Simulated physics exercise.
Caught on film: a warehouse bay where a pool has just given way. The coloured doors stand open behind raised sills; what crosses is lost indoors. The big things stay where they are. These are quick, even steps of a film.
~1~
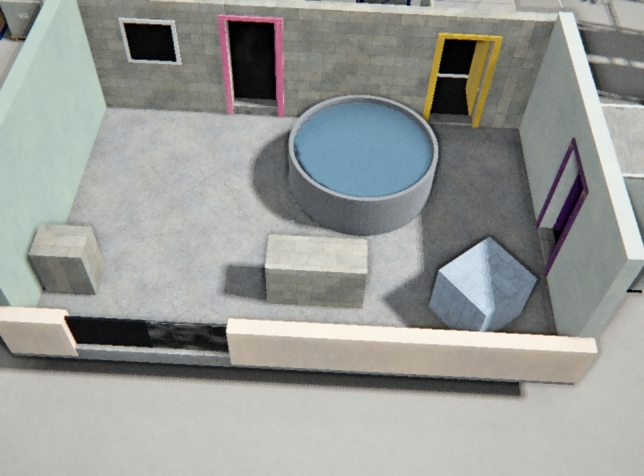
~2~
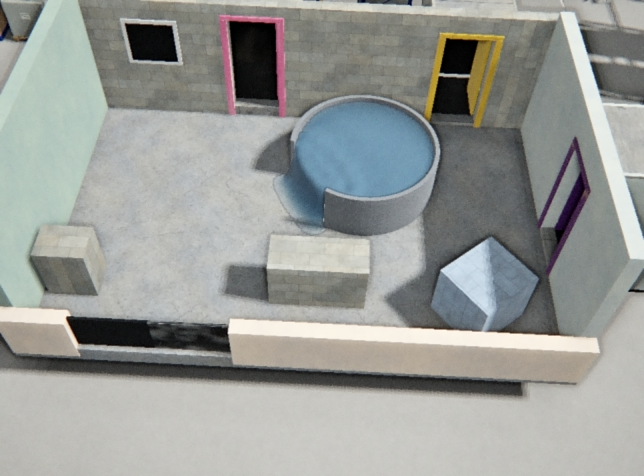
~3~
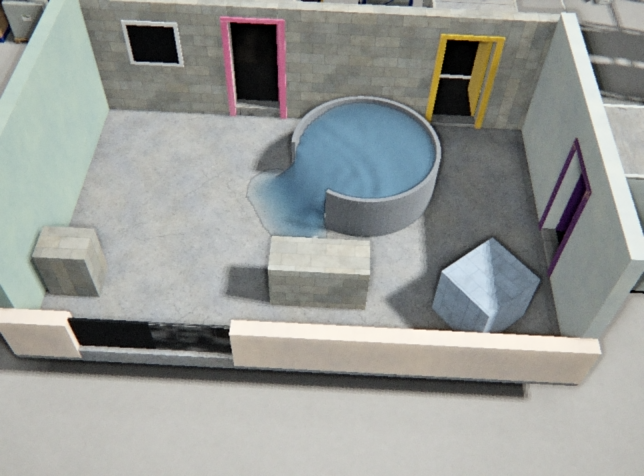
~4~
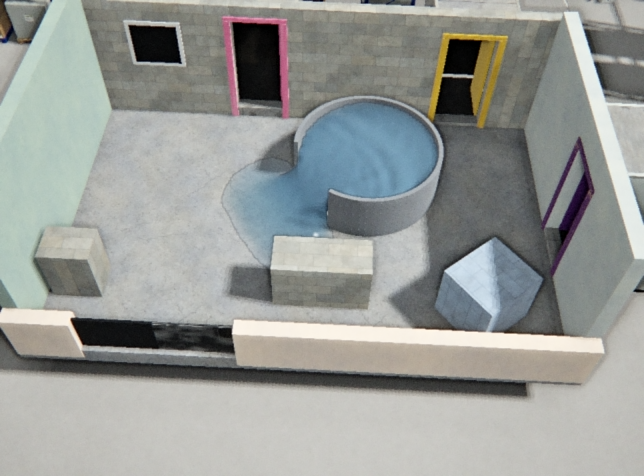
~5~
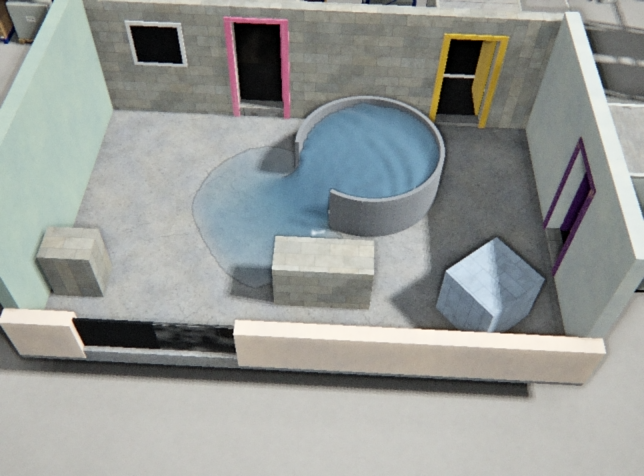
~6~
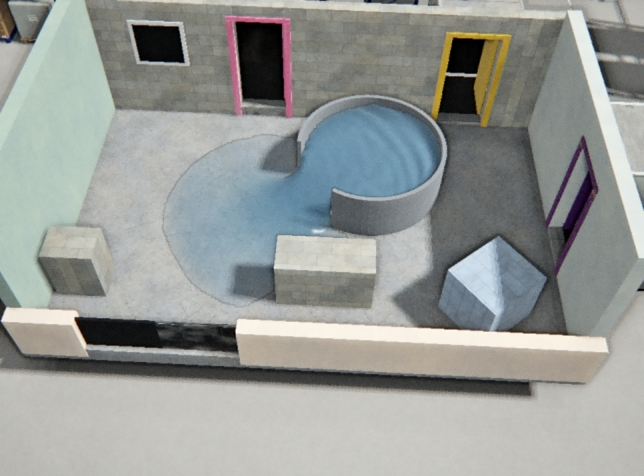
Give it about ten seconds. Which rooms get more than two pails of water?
The yellow door admits no more than that; the purple door admits no more than that; the pink door admits no more than that.
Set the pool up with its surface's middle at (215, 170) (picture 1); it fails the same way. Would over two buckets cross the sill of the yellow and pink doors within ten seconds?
Yellow is over, pink lets less in.
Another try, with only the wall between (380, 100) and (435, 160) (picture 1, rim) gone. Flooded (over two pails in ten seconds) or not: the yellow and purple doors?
One by one: The yellow one lets more in; the purple one passes that mark.
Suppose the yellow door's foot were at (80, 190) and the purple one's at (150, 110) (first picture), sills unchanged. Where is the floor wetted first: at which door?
That is the yellow-painted one.
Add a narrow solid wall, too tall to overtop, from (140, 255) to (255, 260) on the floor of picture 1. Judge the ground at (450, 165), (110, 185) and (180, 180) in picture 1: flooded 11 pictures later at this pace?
As listed: Clear, awash, flooded.
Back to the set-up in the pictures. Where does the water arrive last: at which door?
That is the yellow-painted one.
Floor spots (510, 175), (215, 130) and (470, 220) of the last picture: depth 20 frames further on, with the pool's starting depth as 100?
In that order: 0, 2 and 2 per cent.
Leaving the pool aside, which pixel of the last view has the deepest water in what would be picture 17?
Roughly at (53, 295).
A moment on, water covers 45 % of the floor; the yellow door not reached, the purple door not reached, the pink door wet at the sill, nothing in.
Next, water covers 55 % of the floor; the yellow door not reached, the purple door not reached, the pink door wet at the sill, nothing in.
Then, water covers 60 % of the floor; the yellow door not reached, the purple door not reached, the pink door wet at the sill, nothing in.
Later, water covers 85 % of the floor; the yellow door not reached, the purple door wet at the sill, nothing in, the pink door wet at the sill, nothing in.
In the end, water covers 100 % of the floor; the yellow door wet at the sill, nothing in, the purple door wet at the sill, nothing in, the pink door wet at the sill, nothing in.
